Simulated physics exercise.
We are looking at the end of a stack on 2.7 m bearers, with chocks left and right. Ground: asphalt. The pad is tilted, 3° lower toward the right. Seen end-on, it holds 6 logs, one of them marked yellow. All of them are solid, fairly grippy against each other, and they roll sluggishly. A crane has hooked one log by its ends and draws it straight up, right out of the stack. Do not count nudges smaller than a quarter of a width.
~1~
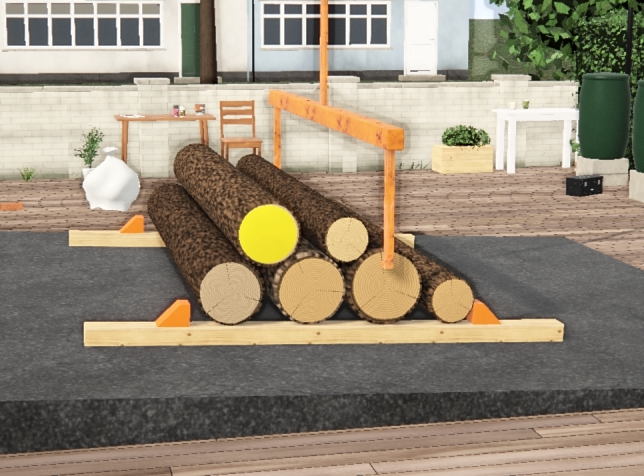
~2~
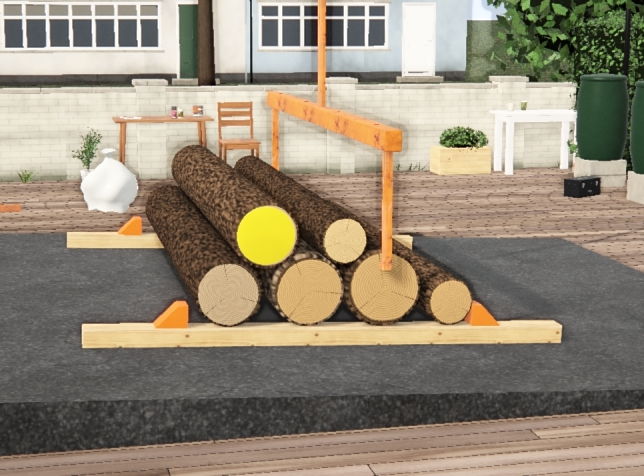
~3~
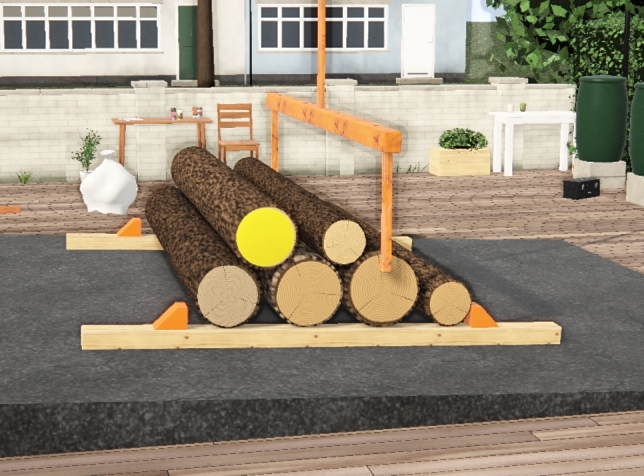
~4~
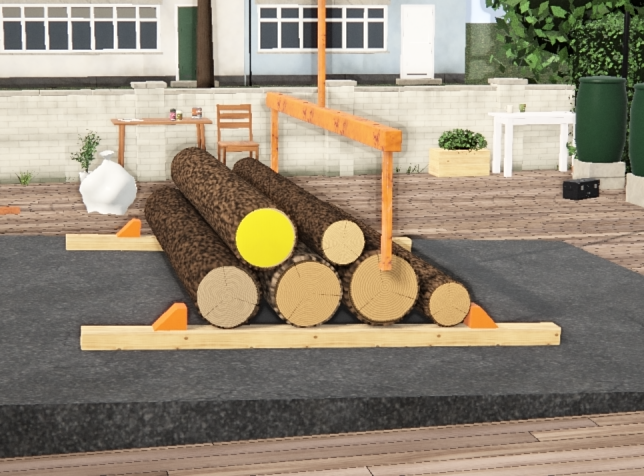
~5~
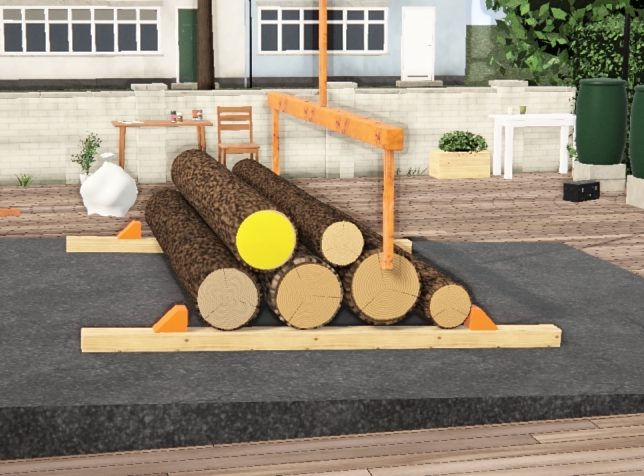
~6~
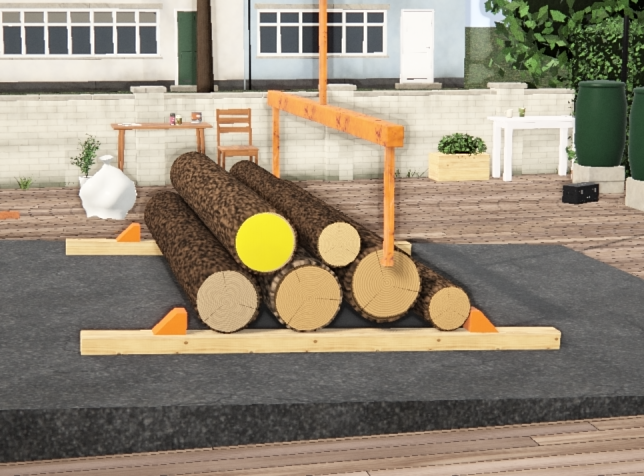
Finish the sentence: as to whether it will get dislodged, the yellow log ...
... will not.
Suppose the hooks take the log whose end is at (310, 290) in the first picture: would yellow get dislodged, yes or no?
Then yellow would do so.
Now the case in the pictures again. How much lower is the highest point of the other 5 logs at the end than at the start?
The top drops by around 0 cm.
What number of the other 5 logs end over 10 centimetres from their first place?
1.
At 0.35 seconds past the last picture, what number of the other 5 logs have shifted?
By that time it stands at 1.
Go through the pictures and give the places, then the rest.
In the first picture, yellow (269, 235); hooked one at (385, 287); the pad slopes 3° down to the right; 4 of the 6 form the bottom row.
In the second picture, yellow (267, 237); hooked one at (383, 288).
In the third picture, yellow (267, 238); hooked one at (382, 290).
In the fourth picture, yellow (266, 239); hooked one at (383, 289), up 1 cm.
In the fifth picture, yellow (267, 241); hooked one at (384, 287), up 3 cm.
In the sixth picture, yellow (266, 243); hooked one at (385, 285), up 6 cm.
Another 0.3 s on from the last picture, yellow is where it was; 1 other dislodged.
In the end (1.4 s after the last picture), yellow is unmoved; 1 other dislodged.
